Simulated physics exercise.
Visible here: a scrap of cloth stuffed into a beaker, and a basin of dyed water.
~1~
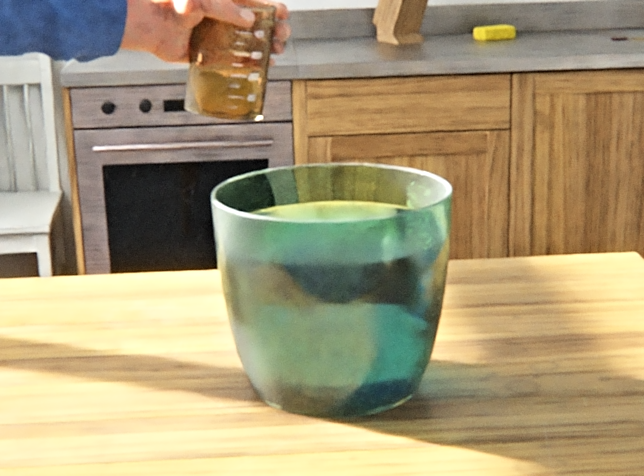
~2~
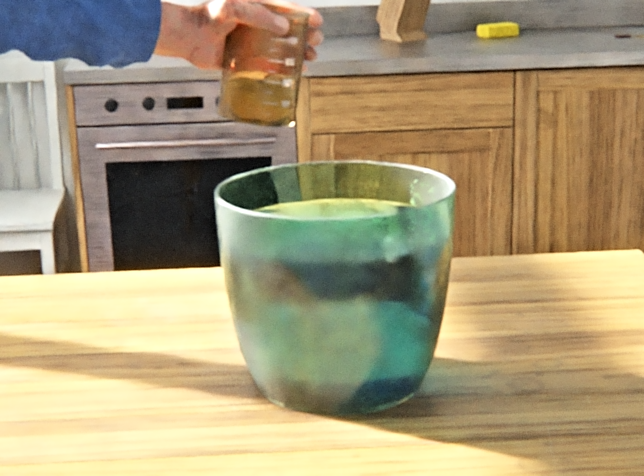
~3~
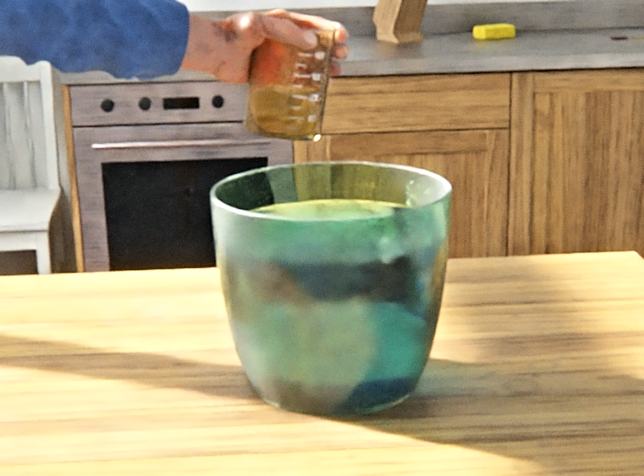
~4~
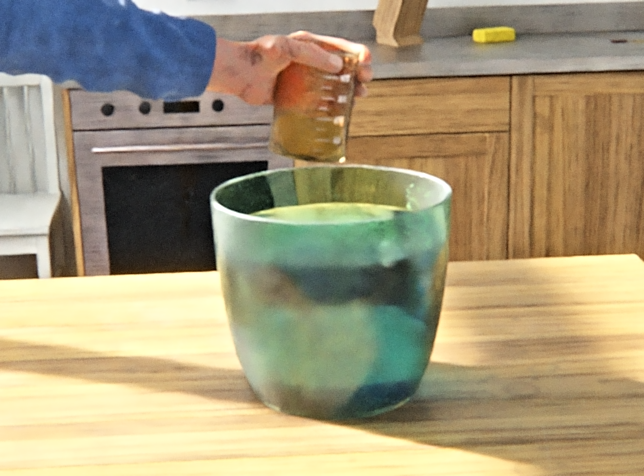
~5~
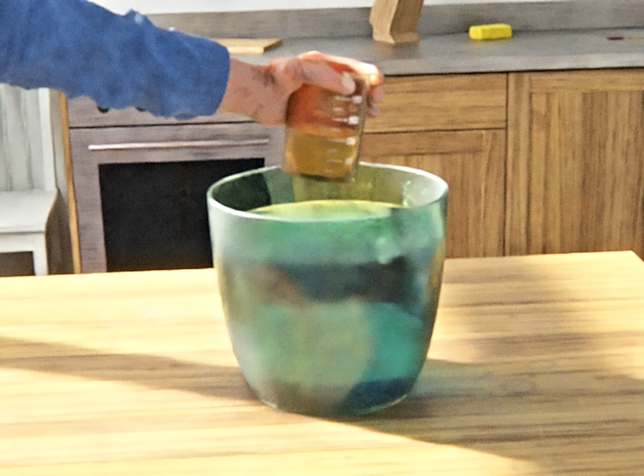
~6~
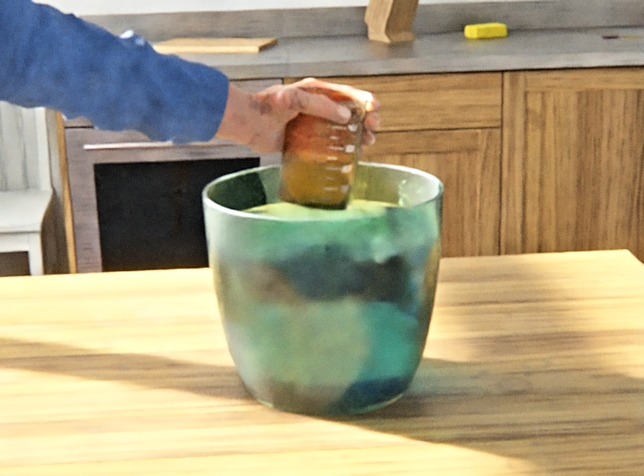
A hand in a blue sleeve carried an amber-looking beaker, mouth up, rightward above a basin of greenish water on a wooden table, then lowered it inside the rim until it was just over the surface.
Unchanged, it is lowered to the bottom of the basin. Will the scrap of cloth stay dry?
No.
Soon after, the beaker enters the dyed water.
Later, dyed water pours in as the air escapes.
In the end, the beaker is under, flooded, and the scrap of cloth is wet.
